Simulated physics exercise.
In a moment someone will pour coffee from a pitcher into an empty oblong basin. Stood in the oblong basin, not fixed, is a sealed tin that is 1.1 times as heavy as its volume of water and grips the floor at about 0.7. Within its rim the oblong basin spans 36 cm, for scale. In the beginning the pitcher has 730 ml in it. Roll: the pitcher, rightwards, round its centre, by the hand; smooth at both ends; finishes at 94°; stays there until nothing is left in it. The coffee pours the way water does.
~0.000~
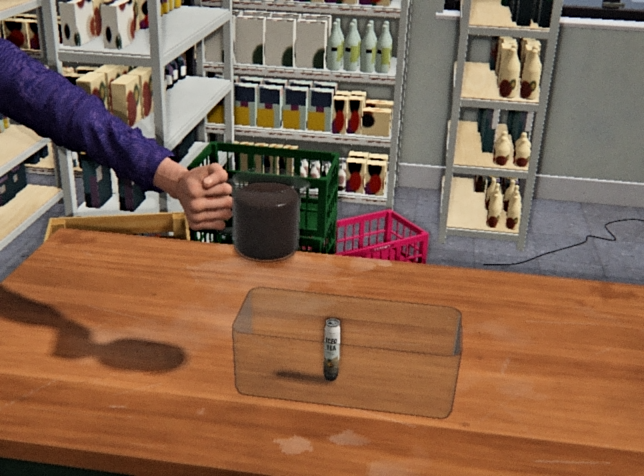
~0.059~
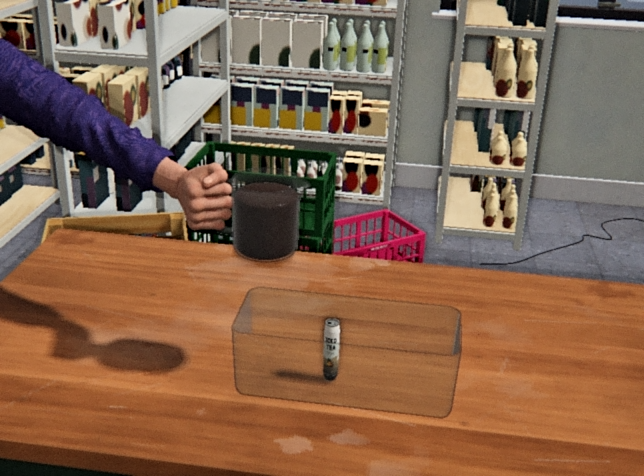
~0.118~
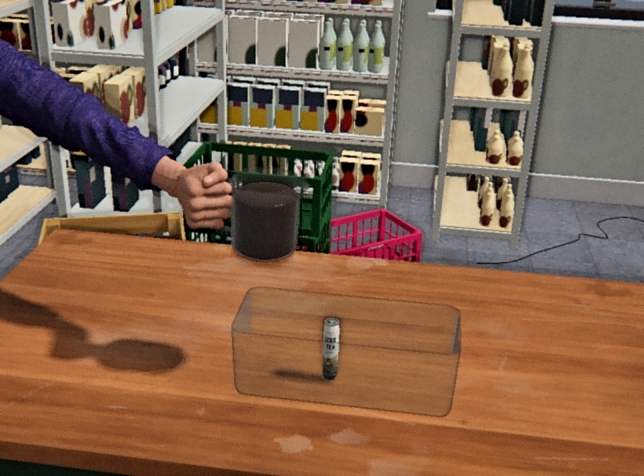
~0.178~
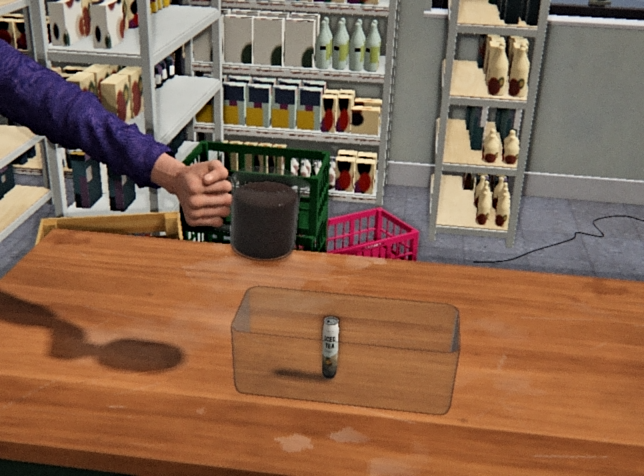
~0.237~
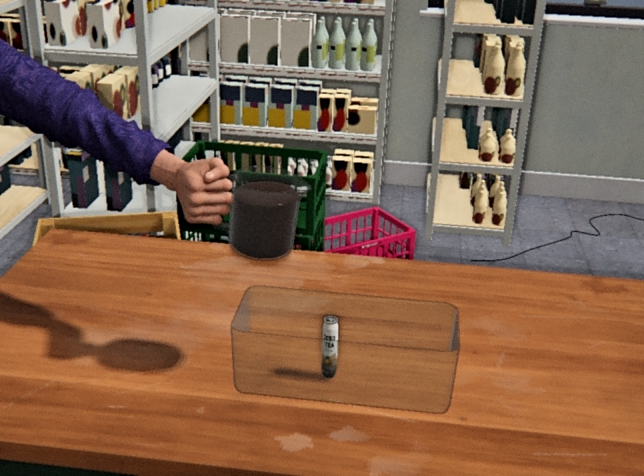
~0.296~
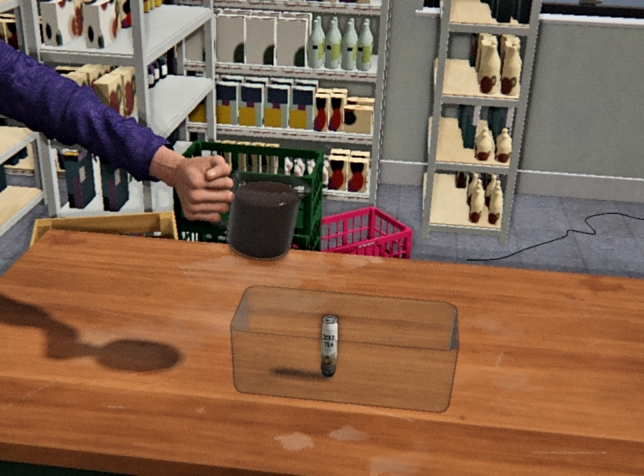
At first, a hand in a purple sleeve holds a dark pitcher of coffee upright above a wooden counter, near a clear oblong basin with a small tin standing inside. Then the hand slowly tilts the pitcher slightly to the right, while the tin and basin stay still.
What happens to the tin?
Here's my call: It does not tip.
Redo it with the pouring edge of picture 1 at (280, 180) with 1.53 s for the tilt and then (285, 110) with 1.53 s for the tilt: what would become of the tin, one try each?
Trial 1 - tin tips; trial 2 - tin tips.
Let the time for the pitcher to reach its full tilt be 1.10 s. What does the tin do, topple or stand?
Result: Tin upright.
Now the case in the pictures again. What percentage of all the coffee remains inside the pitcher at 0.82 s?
Still held: Roughly 90 % of the total.
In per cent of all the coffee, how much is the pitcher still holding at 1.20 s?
About 46 % is still there.
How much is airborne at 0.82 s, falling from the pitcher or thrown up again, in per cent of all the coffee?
Near 9 per cent at that time.
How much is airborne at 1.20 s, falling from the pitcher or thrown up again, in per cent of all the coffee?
It comes to some 22 percent of the total.
By 0.82 s the tilt is 52° and 91 per cent is still to pour; the tin stands where it began.
By 1.20 s the tilt is 84° and 46 per cent is still to pour; the tin stands where it began.
By 1.60 s the tilt is 94° and 10 per cent is still to pour; the tin stands where it began.
By 2.03 s the tilt is 94° and 2 per cent is still to pour; the tin stands where it began.
At rest the tin stands where it began.
